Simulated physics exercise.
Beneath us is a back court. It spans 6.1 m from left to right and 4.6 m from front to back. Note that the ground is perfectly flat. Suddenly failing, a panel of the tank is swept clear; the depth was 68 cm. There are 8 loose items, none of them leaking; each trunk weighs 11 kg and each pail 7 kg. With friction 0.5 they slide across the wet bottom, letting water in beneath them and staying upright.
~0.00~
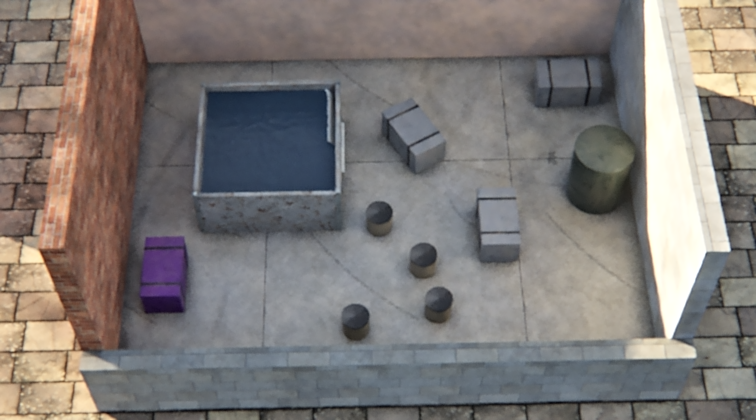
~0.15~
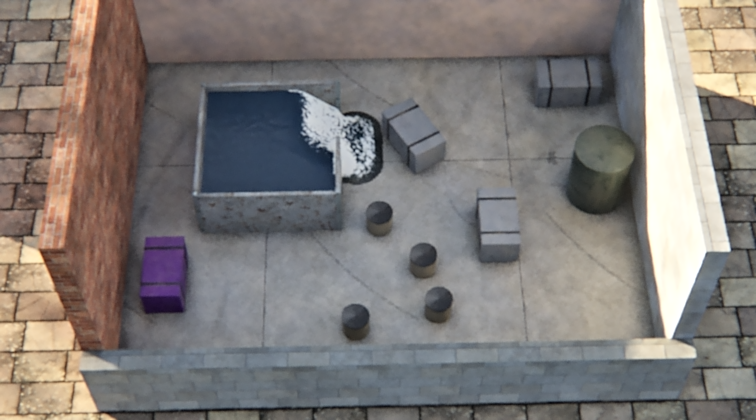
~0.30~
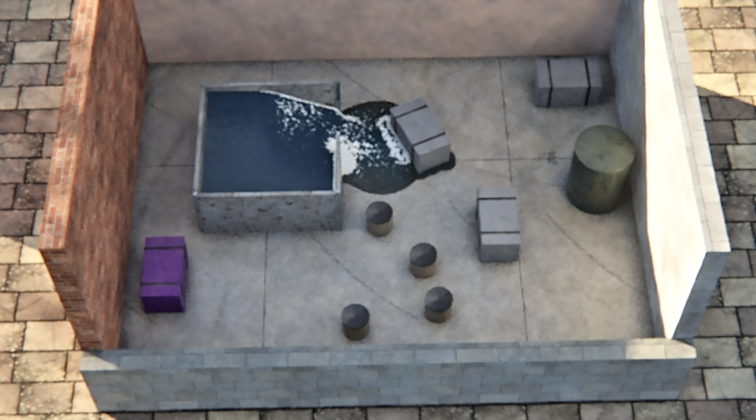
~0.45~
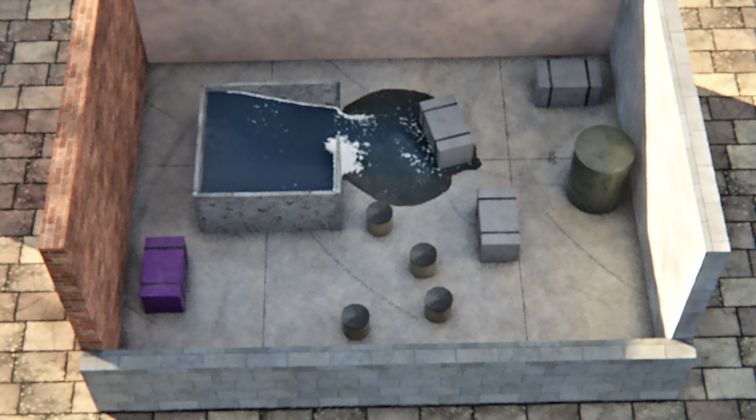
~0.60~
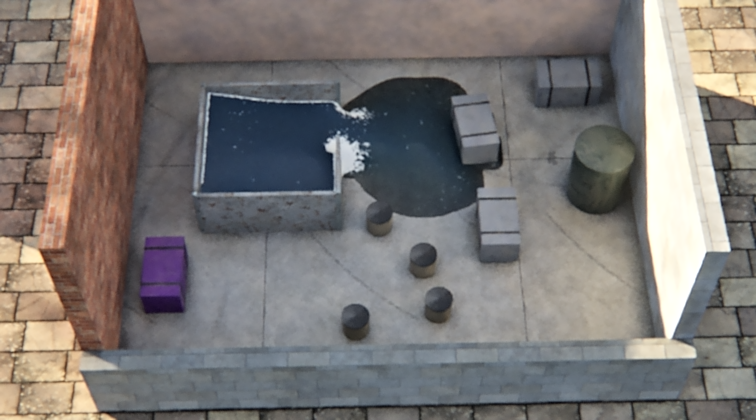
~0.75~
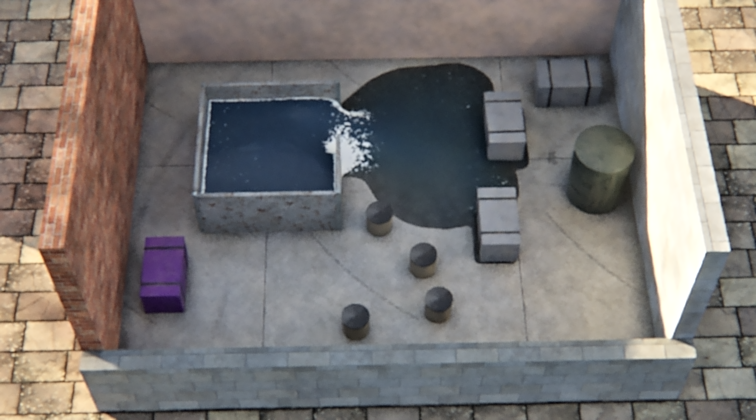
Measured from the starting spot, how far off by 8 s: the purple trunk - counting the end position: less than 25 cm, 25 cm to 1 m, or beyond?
The way I see it, it stays in its spot.
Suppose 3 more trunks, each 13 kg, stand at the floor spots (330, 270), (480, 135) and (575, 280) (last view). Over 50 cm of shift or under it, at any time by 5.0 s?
First inside the limit, then outside the limit, then outside the limit.
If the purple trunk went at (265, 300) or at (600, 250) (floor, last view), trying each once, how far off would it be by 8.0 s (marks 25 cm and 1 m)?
Nearly still; swept far.
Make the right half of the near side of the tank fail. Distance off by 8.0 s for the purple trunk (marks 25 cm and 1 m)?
The purple trunk drifts a modest way.
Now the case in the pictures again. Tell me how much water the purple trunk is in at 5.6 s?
Depth approx. 0 cm.
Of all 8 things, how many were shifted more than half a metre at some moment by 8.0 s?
By my tally, 4.
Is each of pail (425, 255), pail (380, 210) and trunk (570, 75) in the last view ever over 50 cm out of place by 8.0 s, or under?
First one stayed inside, second one stayed inside, third one went too far.
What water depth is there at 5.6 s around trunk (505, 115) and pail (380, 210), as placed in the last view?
11 and 0 cm.
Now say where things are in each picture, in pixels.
The first picture shows the purple trunk at (162, 266) rests on the ground; water covers 2.4 m2; 0 of 8 have shifted.
The second picture shows the purple trunk at (162, 266) rests on the ground; water covers 2.9 m2; 0 of 8 have shifted.
The third picture shows the purple trunk at (162, 266), on the bottom; 3.5 m2 under water; 1 of 8 have shifted.
The fourth picture shows the purple trunk at (162, 266) rests on the ground; water covers 4.4 m2; 1 of 8 have shifted.
The fifth picture shows the purple trunk at (162, 266) rests on the ground; 5.5 m2 under water; 1 of 8 have shifted.
The sixth picture shows the purple trunk at (162, 266), on the bottom; 6.8 m2 under water; 1 of 8 have shifted.
After 1.6 s the purple trunk is near (162, 266), 0.0 m from its start, aground; 2 afloat.
After 3.6 s the purple trunk is near (162, 266), 0.0 m from its start, aground; 2 afloat.
After 5.6 s the purple trunk is near (162, 266), 0.0 m from its start, aground; 3 afloat.
After 8.0 s the purple trunk is near (162, 266), 0.0 m from its start, aground; 2 afloat.
